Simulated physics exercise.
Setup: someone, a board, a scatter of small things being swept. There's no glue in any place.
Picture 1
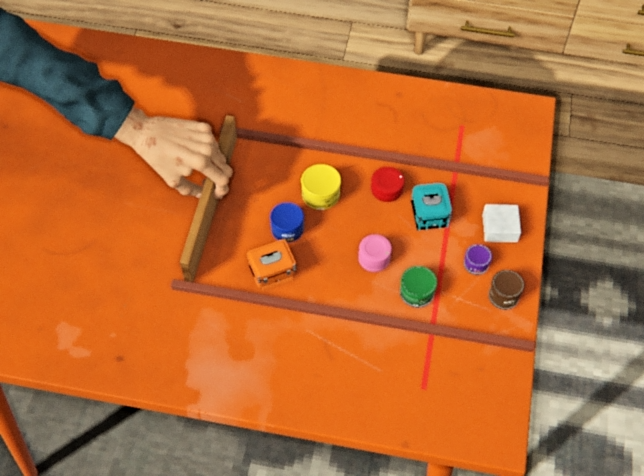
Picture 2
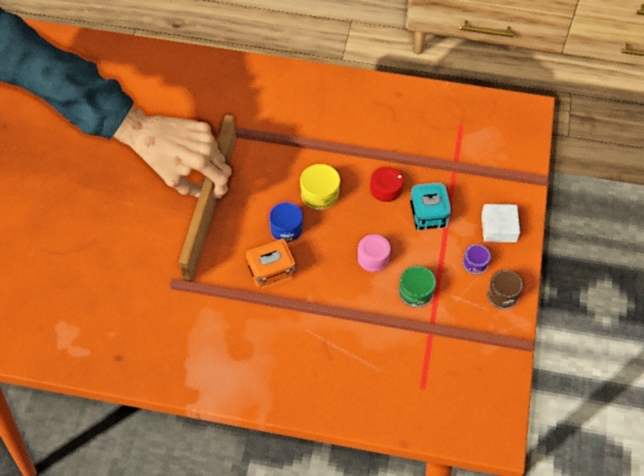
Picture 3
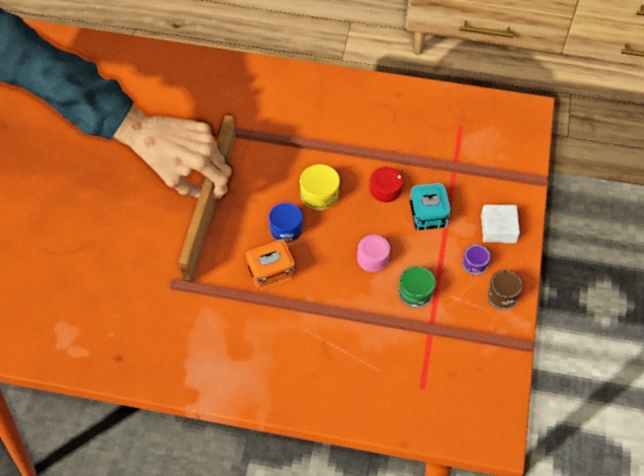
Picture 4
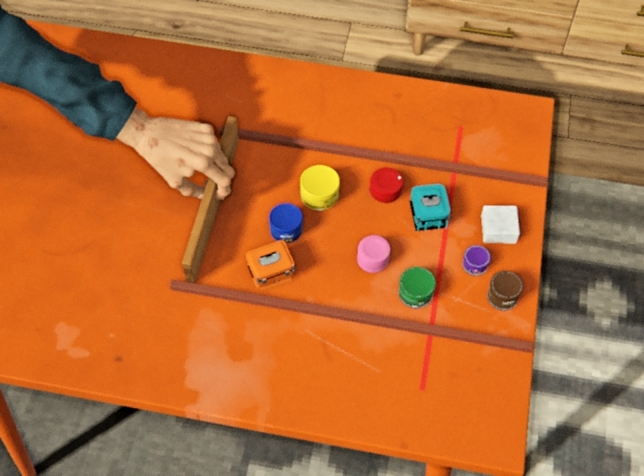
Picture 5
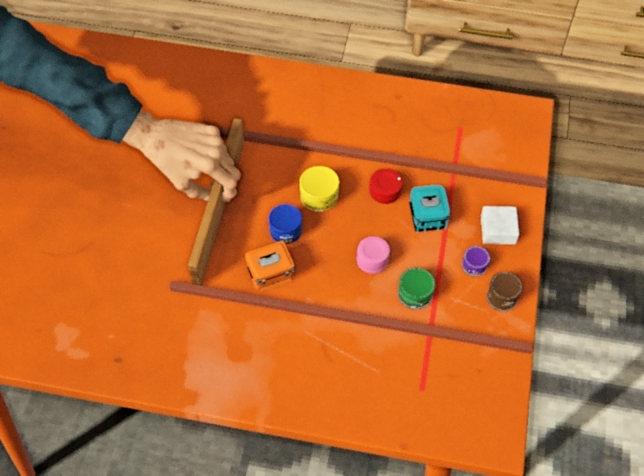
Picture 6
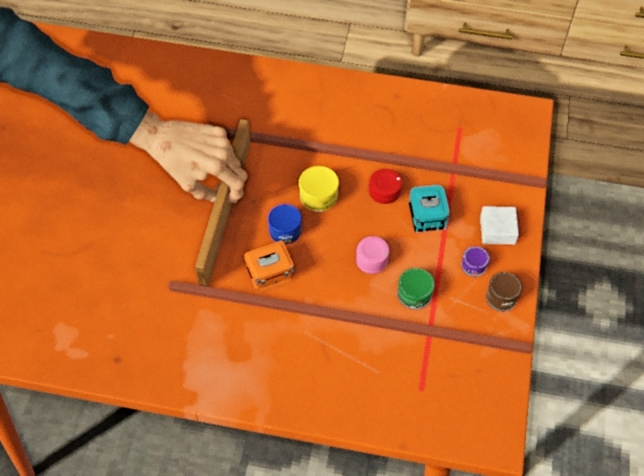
On an orange table, a hand holds a wooden board upright at the left of a scatter of colourful tubs, tins and small cases between two dark strips. The board stays nearly still at first, then the hand slides it slightly right, toward the blue tub and orange case, while the objects stay put.
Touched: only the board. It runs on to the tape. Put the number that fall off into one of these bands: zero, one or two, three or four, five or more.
Honestly, the push sends none of them over the end.
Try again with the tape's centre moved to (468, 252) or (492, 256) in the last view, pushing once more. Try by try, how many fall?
In that order 2 and 4.
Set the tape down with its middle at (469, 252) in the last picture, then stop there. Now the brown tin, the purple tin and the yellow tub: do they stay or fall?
In order, the brown tin goes off the edge, then the purple tin keeps its spot, then the yellow tub keeps its spot.
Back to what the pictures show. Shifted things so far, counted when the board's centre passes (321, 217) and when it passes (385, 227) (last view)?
Tally: First 3; then 7.
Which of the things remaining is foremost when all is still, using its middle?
Ending up nearest is the white block.
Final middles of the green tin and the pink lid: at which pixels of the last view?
(493, 297) and (454, 278), approximately.
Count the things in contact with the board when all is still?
The count comes out at 5.
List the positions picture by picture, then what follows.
The first frame shows brown tin (506, 290); white block (502, 223); purple tin (477, 260); board (210, 197); tape (445, 246).
The second frame shows white block (500, 223); blue tub (286, 223).
The third frame shows purple tin (476, 260); orange case (270, 265).
The fourth frame shows brown tin (505, 291); turquoise case (430, 208).
The fifth frame shows white block (500, 225); yellow tub (319, 189).
The sixth frame shows brown tin (504, 292); white block (499, 226); purple tin (475, 262); board (225, 201); tape (442, 248).
Soon after, none off yet; brown tin at rest near (504, 292); white block at rest near (499, 226); purple tin at rest near (475, 262).
After that, none off yet; brown tin at rest near (504, 292); white block moving near (507, 227); purple tin at rest near (475, 262).
In the end, the number that fall off is zero.
